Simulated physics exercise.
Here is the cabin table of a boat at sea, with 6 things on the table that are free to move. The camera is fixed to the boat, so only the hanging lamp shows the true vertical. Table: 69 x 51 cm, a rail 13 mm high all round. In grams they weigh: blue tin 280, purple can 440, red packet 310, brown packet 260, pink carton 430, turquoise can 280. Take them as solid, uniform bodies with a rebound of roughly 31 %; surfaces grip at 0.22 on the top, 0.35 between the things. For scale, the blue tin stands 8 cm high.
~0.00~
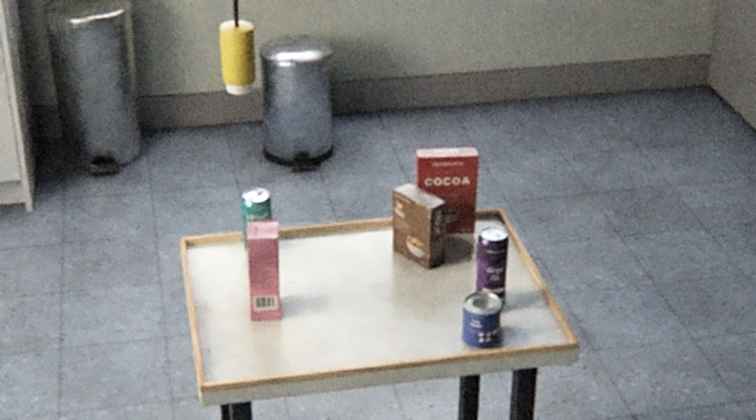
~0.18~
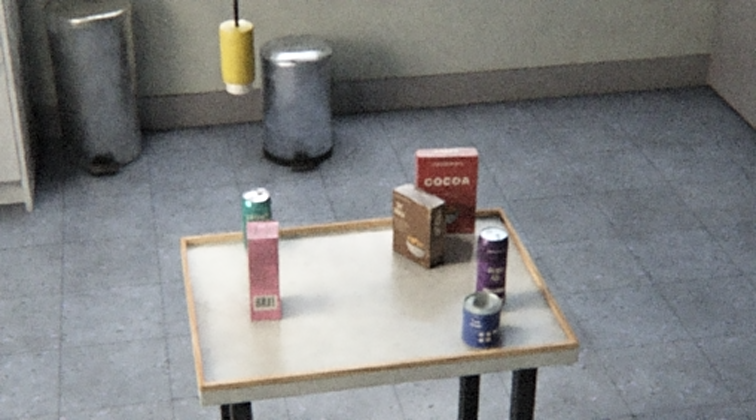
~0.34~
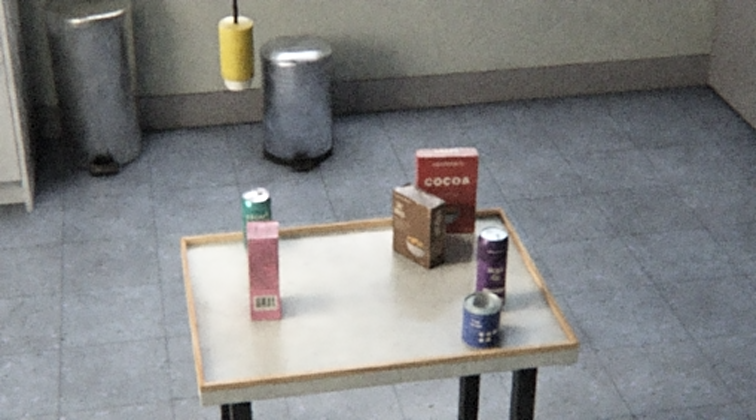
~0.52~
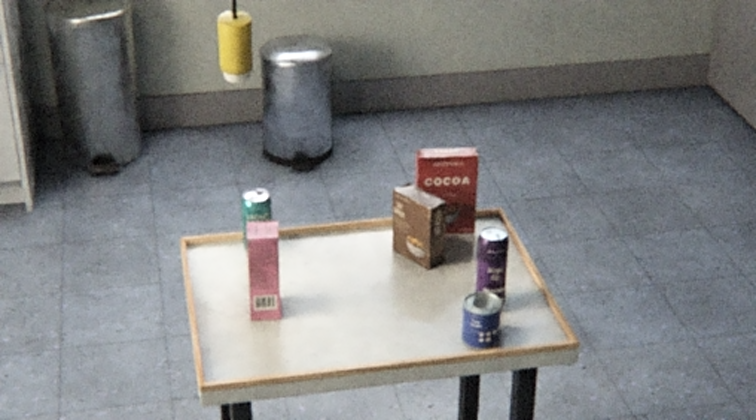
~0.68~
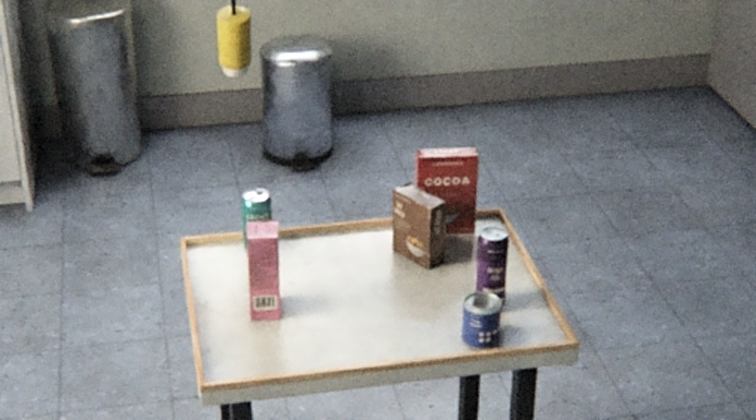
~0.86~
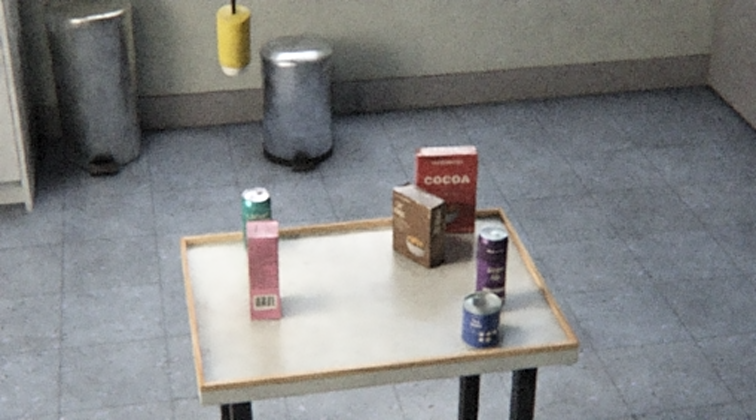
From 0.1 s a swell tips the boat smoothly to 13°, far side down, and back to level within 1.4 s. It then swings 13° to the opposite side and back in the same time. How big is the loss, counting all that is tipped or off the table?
Lost: One.
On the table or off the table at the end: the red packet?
The red packet finishes off the table.
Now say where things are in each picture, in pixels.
The first picture shows boat level; blue tin (481, 321); purple can (492, 270).
The second picture shows boat level; pink carton (264, 271); turquoise can (257, 223).
The third picture shows boat heeled 3°, far side down; red packet (446, 192); brown packet (419, 226).
The fourth picture shows boat heeled 9°, far side down; pink carton (264, 271); turquoise can (257, 223).
The fifth picture shows boat heeled 12°, far side down; red packet (446, 192); brown packet (419, 226).
The sixth picture shows boat heeled 13°, far side down; blue tin (481, 321); purple can (491, 270).
By 1.46 s, boat level; red packet now off the table.
By 1.76 s, boat heeled 4°, near side down.
When it is over (3.4 s), off the table, red packet; the other 5 within 5 cm of the start. End places, in pixels of the last picture, blue tin near (481, 321), purple can near (492, 270).
